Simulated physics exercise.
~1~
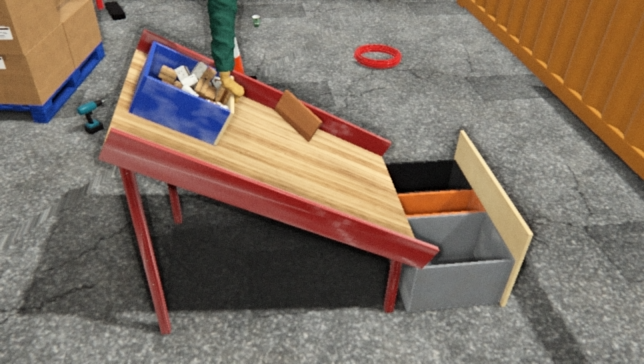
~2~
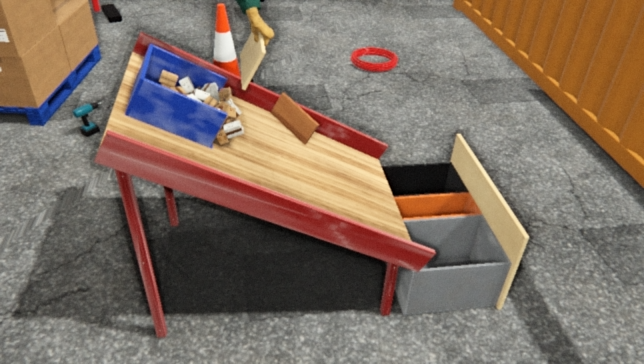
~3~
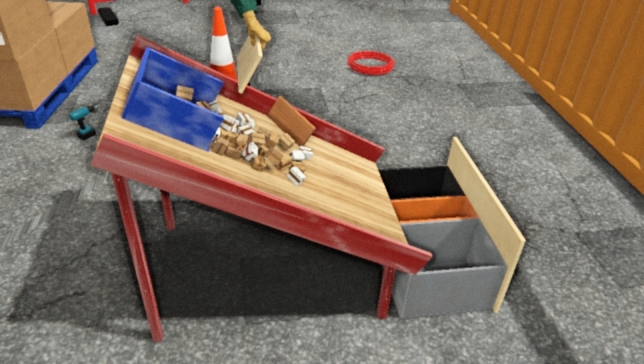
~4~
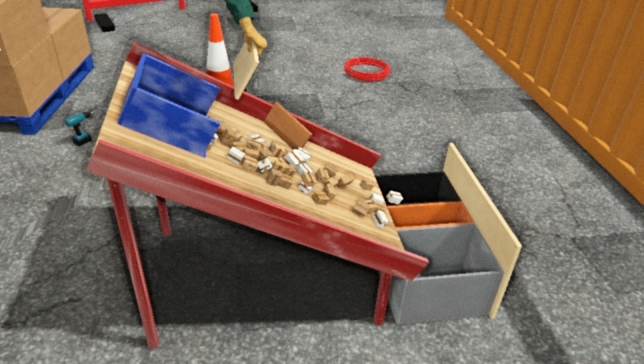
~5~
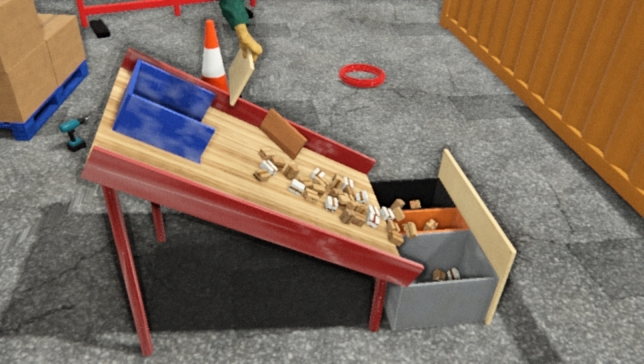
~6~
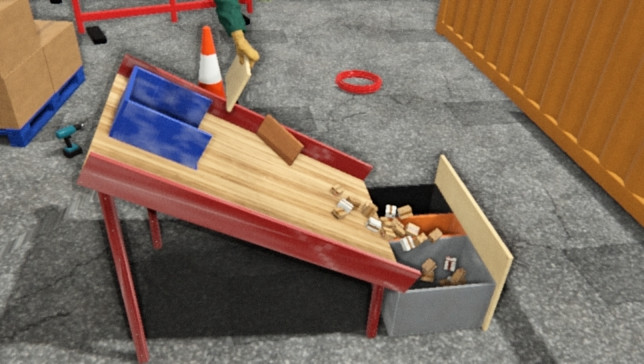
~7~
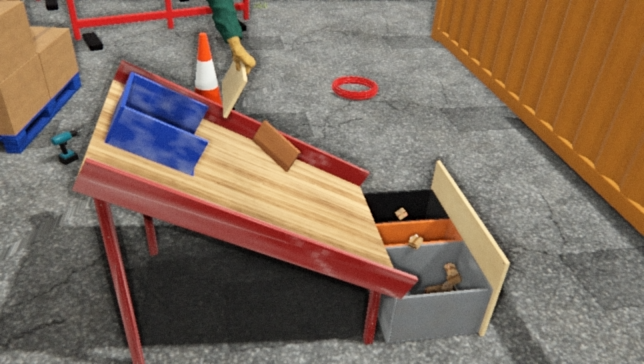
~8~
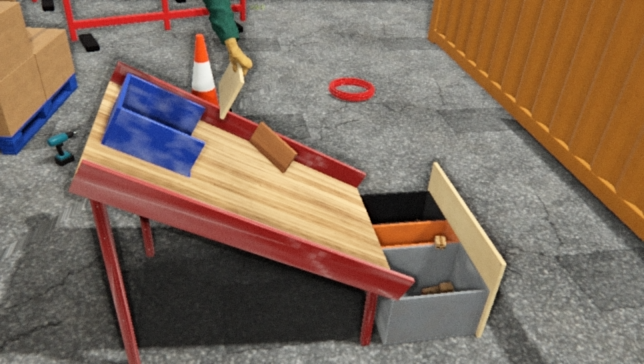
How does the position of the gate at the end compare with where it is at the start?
At the start the gate is down at the mouth of the blue pen, holding the parcels in. At the end the gloved hand holds it up and away from the pen, by the far edge of the table near the traffic cone.
